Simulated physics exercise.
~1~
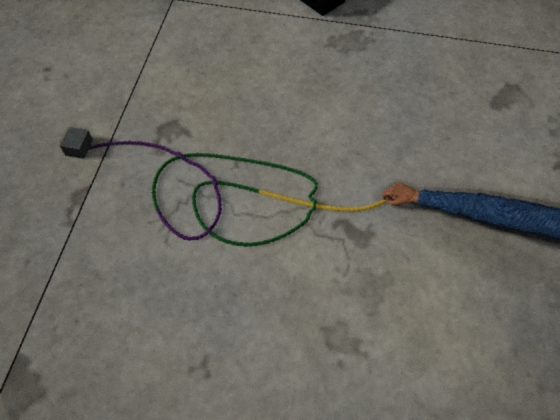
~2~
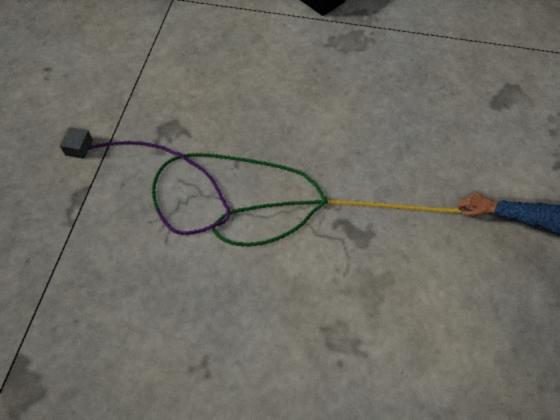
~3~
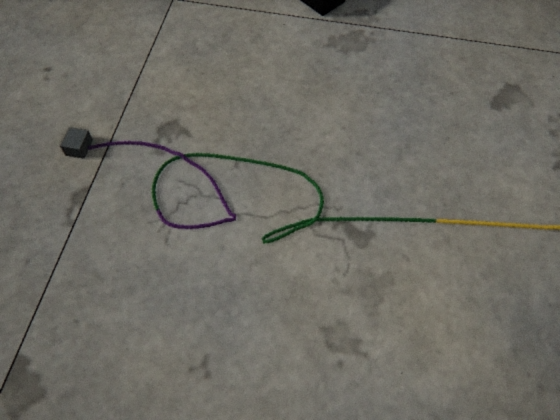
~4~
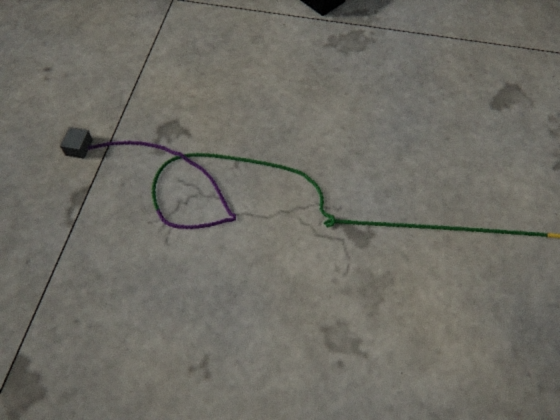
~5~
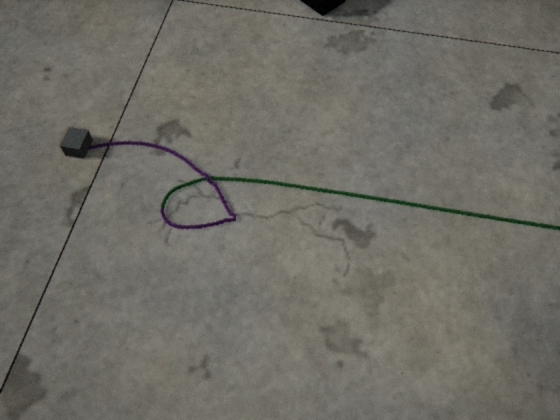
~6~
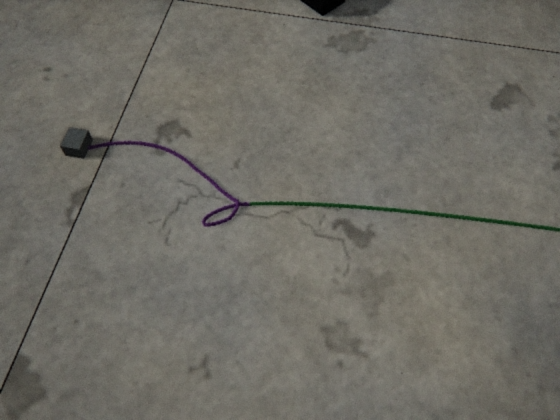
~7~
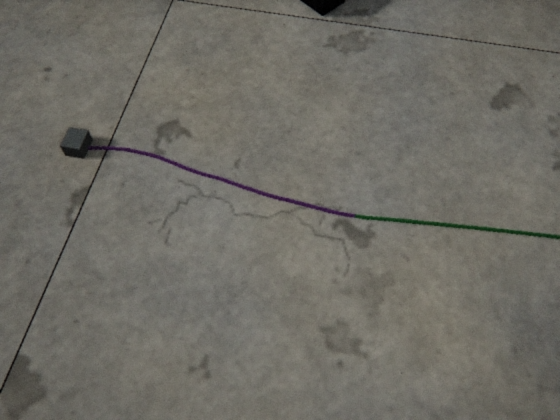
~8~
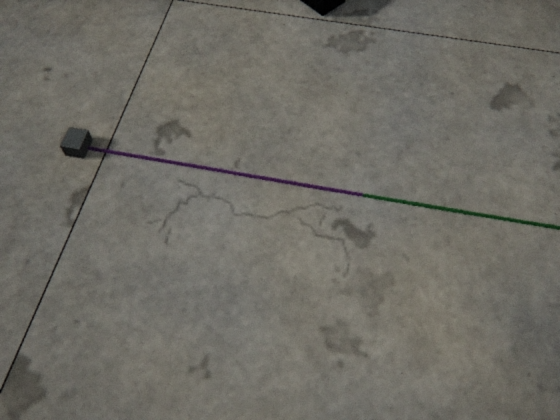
A rope coloured purple, green and yellow lies in loose loops on a stained, cracked grey concrete floor, seen from above at an angle, its purple end fixed to a small dark block at left. A hand in a blue sleeve grips the yellow end and pulls it right, soon leaving view. The green loops narrow and slip out one after another as the yellow part also leaves at right. The remaining purple loop shrinks to a small twist, then opens out. Finally the rope stretches straight from the block to the right edge, purple then green, with no knot visible.
